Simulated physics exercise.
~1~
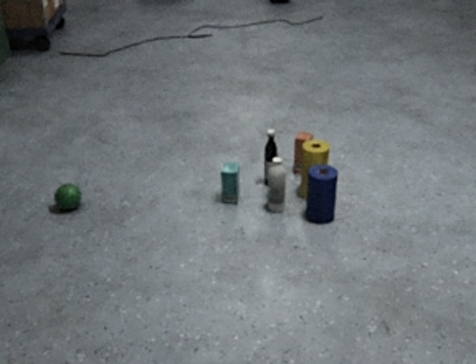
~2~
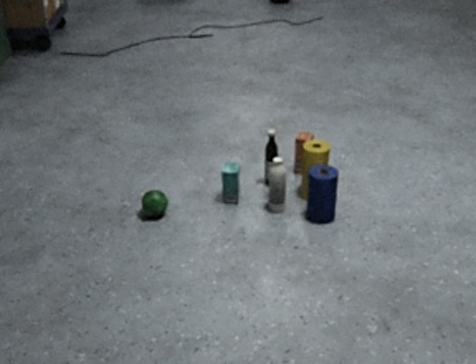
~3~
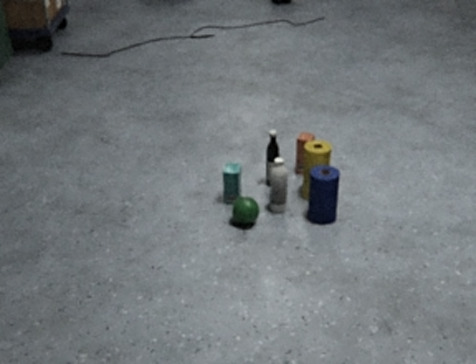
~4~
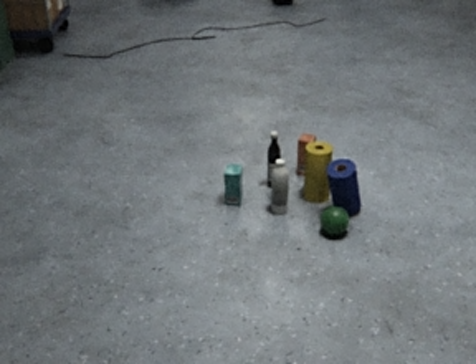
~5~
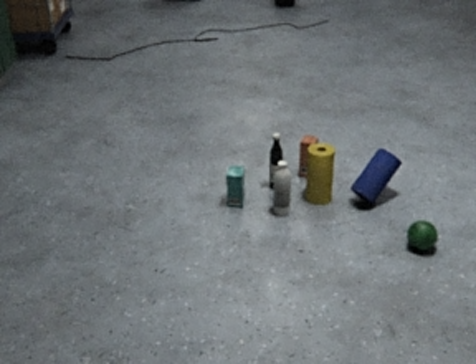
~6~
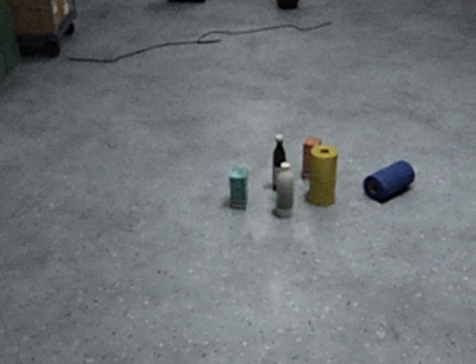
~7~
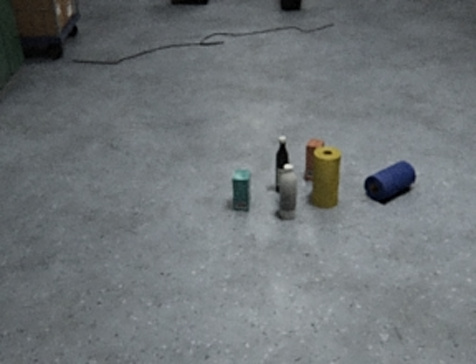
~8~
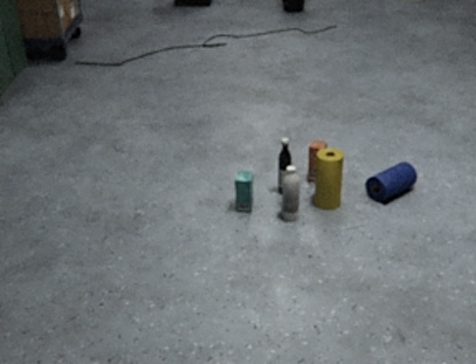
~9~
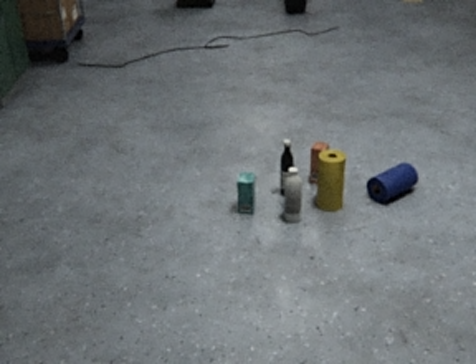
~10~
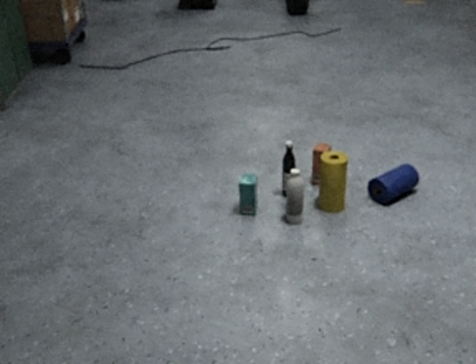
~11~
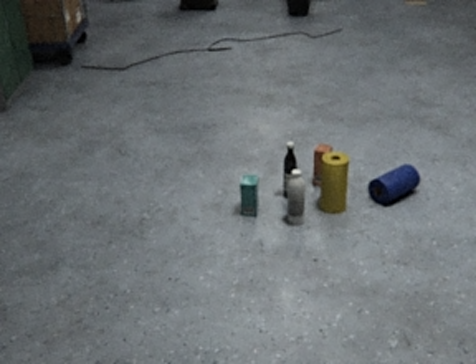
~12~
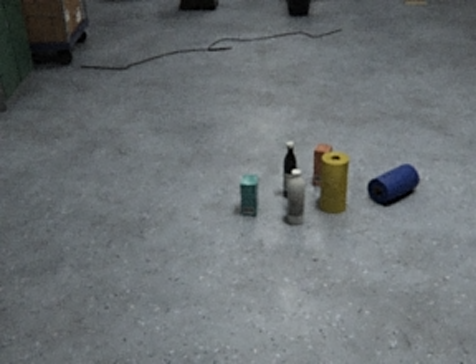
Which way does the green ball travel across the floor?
The green ball rolls toward the right, passing in front of the standing objects.
